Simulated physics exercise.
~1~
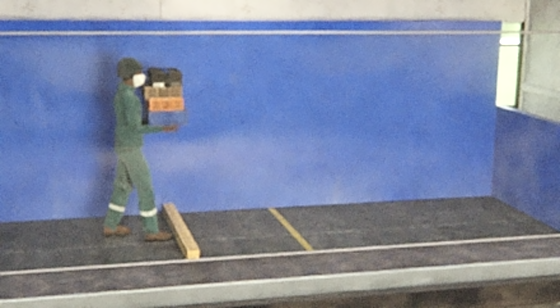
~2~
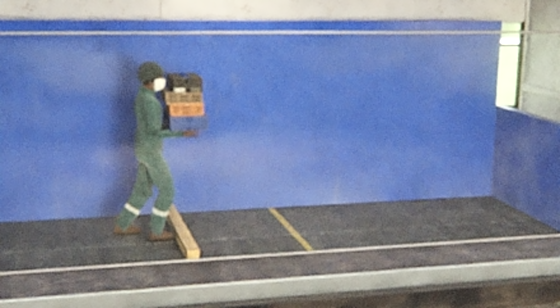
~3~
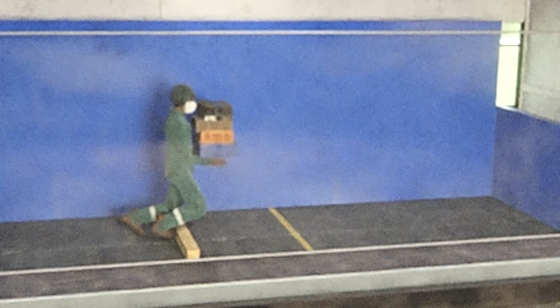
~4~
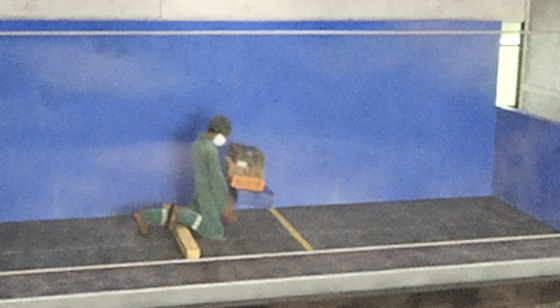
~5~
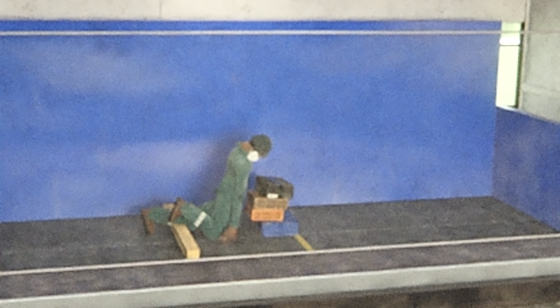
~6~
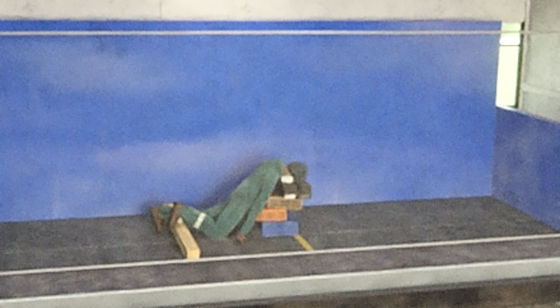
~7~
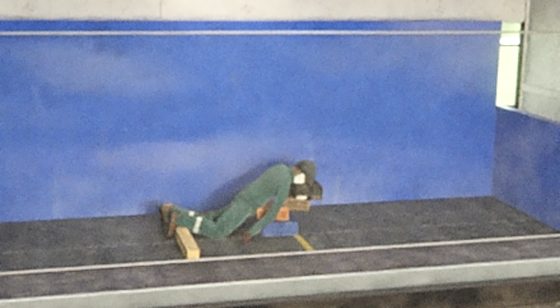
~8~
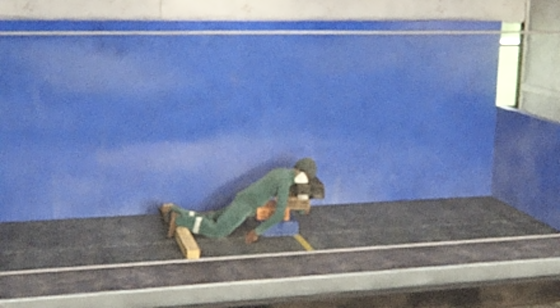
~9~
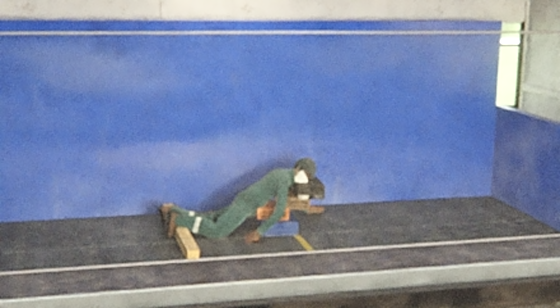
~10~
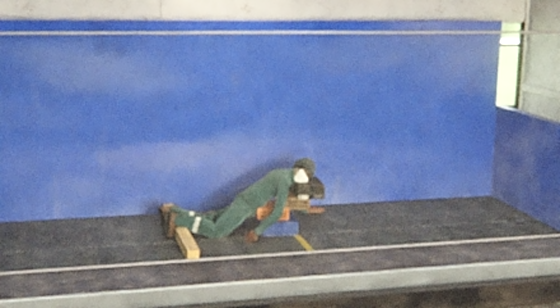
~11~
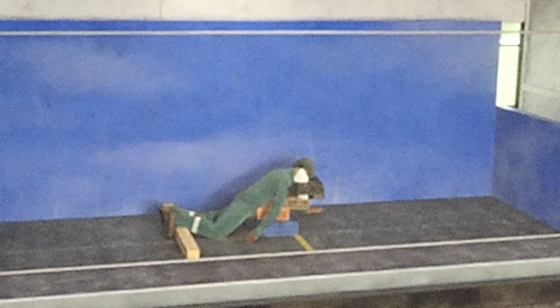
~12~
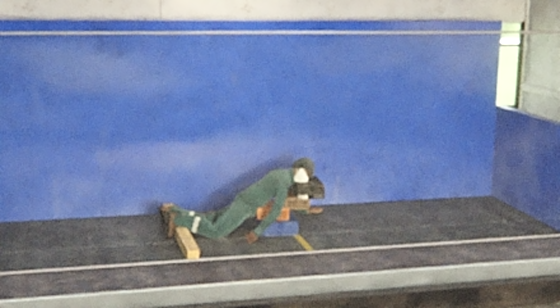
A masked figure in green overalls, carrying a stack of small boxes in front of the chest, moves right across a dark floor before a blue wall. The feet meet a wooden rail lying on the floor, and the figure pitches forward over it. The knees drop down beyond the rail while the stack sinks and tips, then lands upright near the yellow line. The body folds over the boxes, and the upper ones slide right. Everything settles, with the blue and orange boxes short of the line and the black one across it.
